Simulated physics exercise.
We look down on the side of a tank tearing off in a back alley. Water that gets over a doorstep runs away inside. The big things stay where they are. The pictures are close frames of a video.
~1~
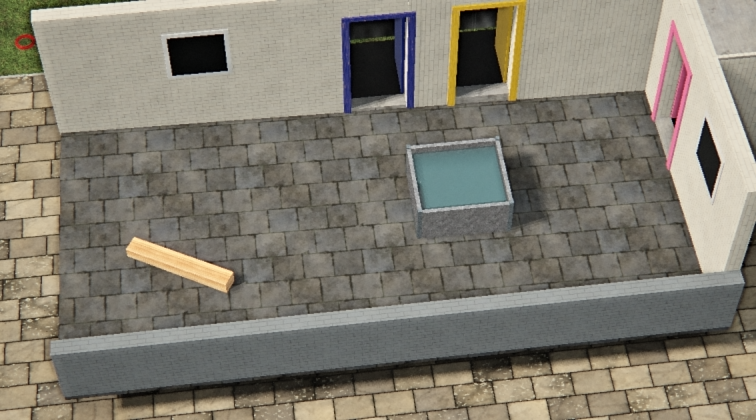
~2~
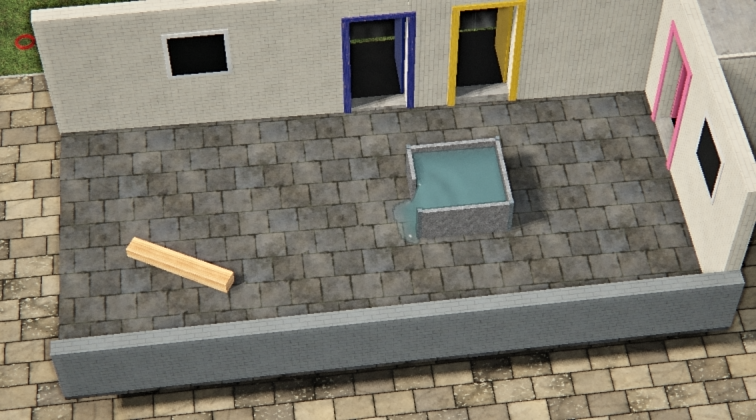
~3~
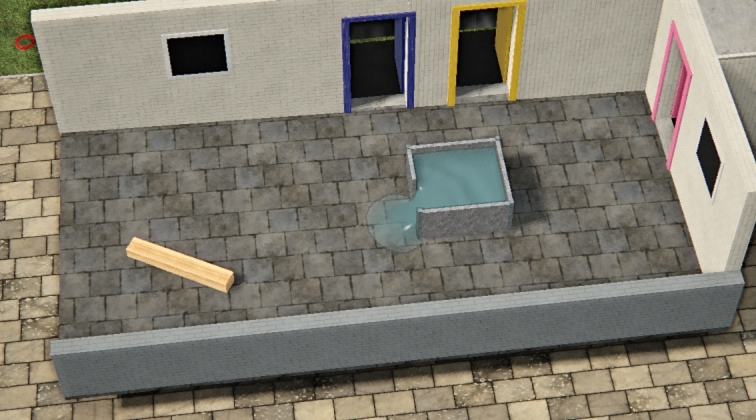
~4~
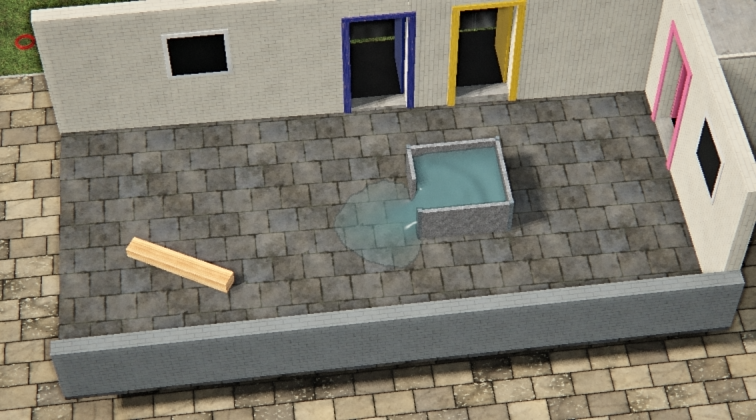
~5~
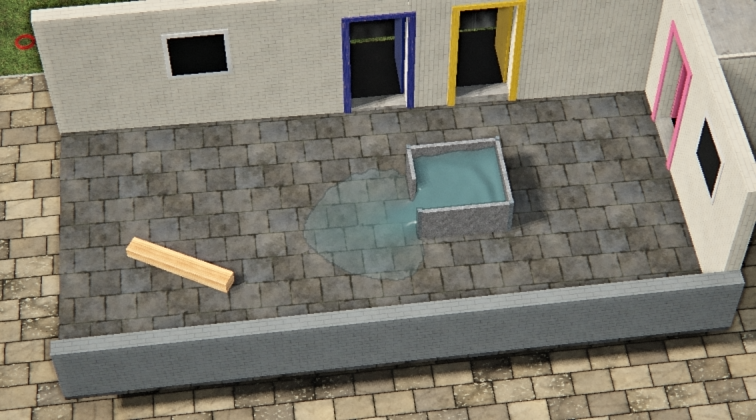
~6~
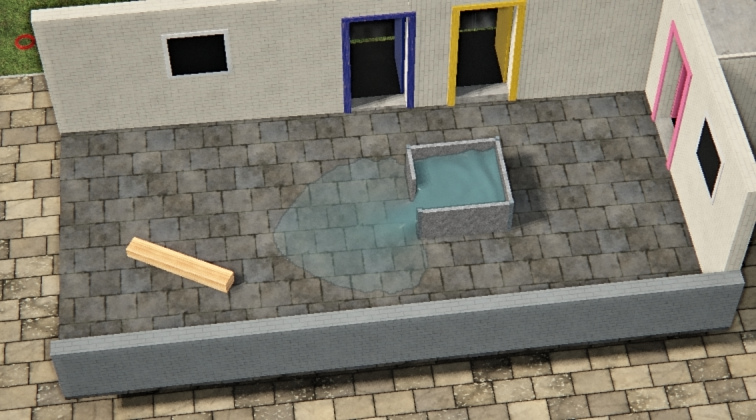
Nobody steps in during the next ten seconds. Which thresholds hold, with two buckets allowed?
One by one: The yellow door admits no more than that; the pink door admits no more than that; the blue door admits no more than that.
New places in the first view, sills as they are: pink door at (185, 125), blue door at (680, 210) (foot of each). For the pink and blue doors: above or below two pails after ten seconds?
One by one: The pink one takes less; the blue one keeps below it.
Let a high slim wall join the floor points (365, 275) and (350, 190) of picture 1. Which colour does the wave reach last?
It is the pink one.
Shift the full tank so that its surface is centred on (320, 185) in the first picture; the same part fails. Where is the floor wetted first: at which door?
That is the one in blue.
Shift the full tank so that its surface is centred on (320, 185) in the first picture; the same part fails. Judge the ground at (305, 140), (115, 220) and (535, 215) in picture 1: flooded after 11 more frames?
As listed: Dry, under water, not flooded.
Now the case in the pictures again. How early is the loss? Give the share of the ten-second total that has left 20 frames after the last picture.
Some 10 per cent.
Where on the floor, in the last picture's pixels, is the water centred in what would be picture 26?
Roughly at (331, 224).
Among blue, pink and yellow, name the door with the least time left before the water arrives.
It is the door marked blue.
A moment on, water covers 20 % of the floor; the yellow door not reached, the pink door not reached, the blue door not reached.
Next, water covers 35 % of the floor; the yellow door not reached, the pink door not reached, the blue door not reached.
Then, water covers 45 % of the floor; the yellow door not reached, the pink door not reached, the blue door wet at the sill, nothing in.
Later, water covers 50 % of the floor; the yellow door not reached, the pink door not reached, the blue door wet at the sill, nothing in.
In the end, water covers 55 % of the floor; the yellow door wet at the sill, nothing in, the pink door not reached, the blue door wet at the sill, nothing in.
